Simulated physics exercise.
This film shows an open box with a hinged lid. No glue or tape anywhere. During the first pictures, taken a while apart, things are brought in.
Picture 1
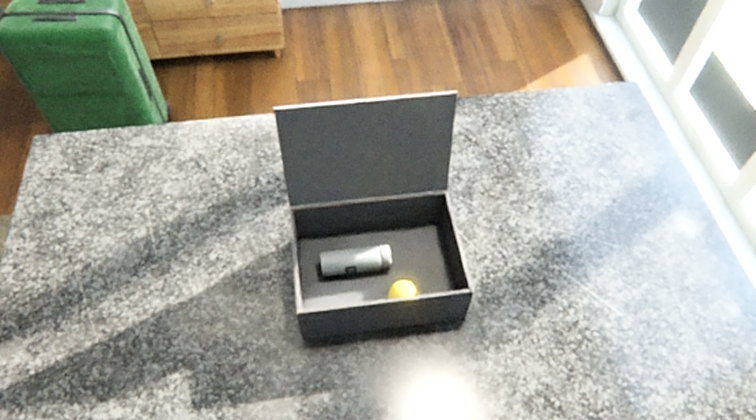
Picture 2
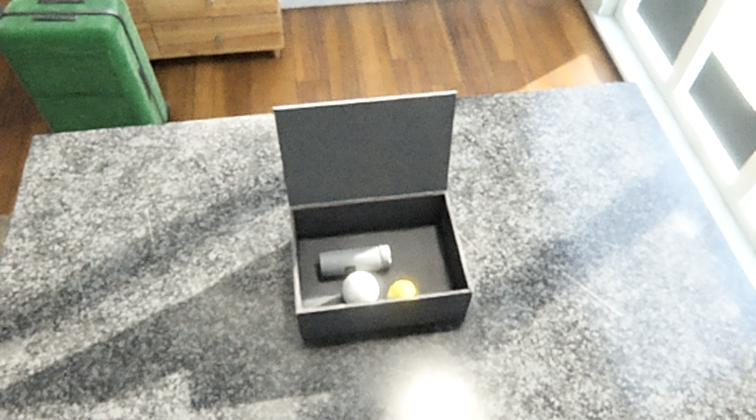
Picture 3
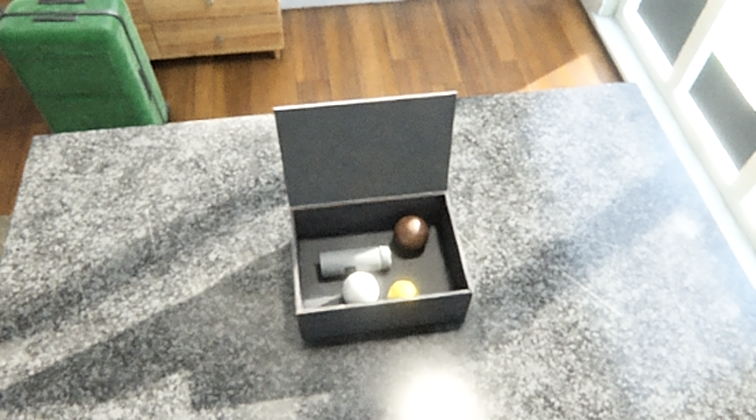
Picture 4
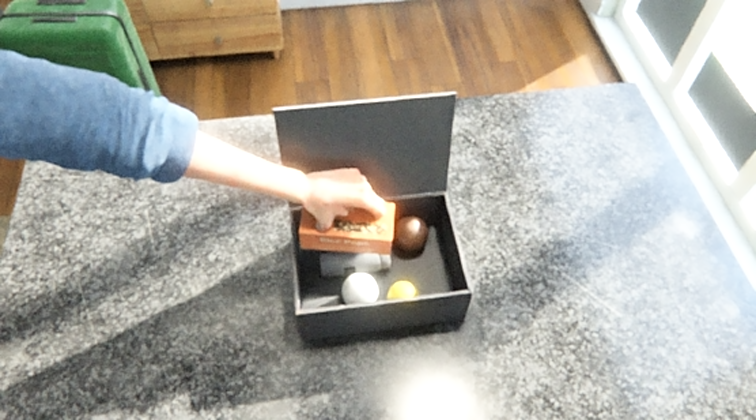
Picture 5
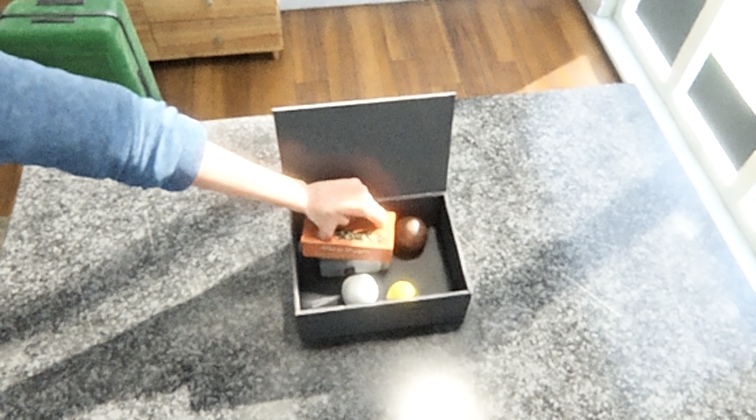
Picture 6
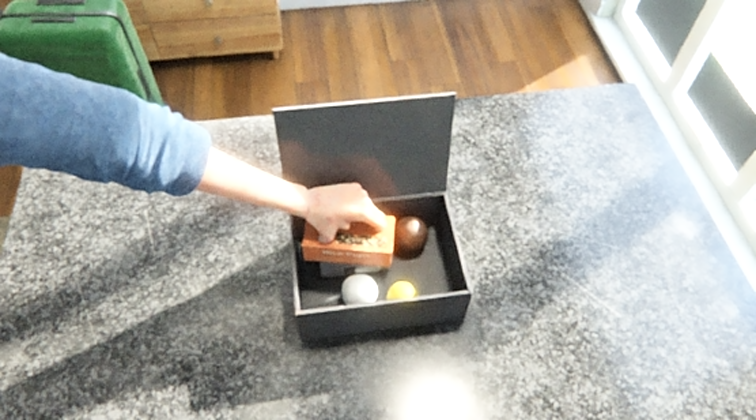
The video shows an open black box holding a grey cylinder and a small yellow object; a white rounded object appears, then a brown one, and a hand from the left lowers an orange carton slightly over the cylinder.
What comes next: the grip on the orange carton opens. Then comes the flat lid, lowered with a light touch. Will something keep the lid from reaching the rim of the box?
The lid seats properly.
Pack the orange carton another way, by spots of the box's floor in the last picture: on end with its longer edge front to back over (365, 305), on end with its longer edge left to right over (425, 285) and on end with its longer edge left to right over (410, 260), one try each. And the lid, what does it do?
Case one lid shut, case two lid open, case three lid open.
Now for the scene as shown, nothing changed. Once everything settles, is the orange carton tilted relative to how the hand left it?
The orange carton ends up leaning.
Then, 0.90 s past the last view, lid starting down; orange carton on its side near (351, 234); grey shaker displaced about its own width; white lemon displaced a little.
Then, 1.70 s past the last view, lid 47° above the rim; orange carton on its side near (351, 234); grey shaker displaced about its own width; white lemon displaced a little.
Then, 2.10 s past the last view, lid shut; orange carton on its side near (351, 234); grey shaker displaced about its own width; white lemon displaced a little.
Finally, lid shut; down or leaning hard in the box, orange carton; the other 4 still in place. Final places as the last picture's camera would see them, orange carton near (351, 234).
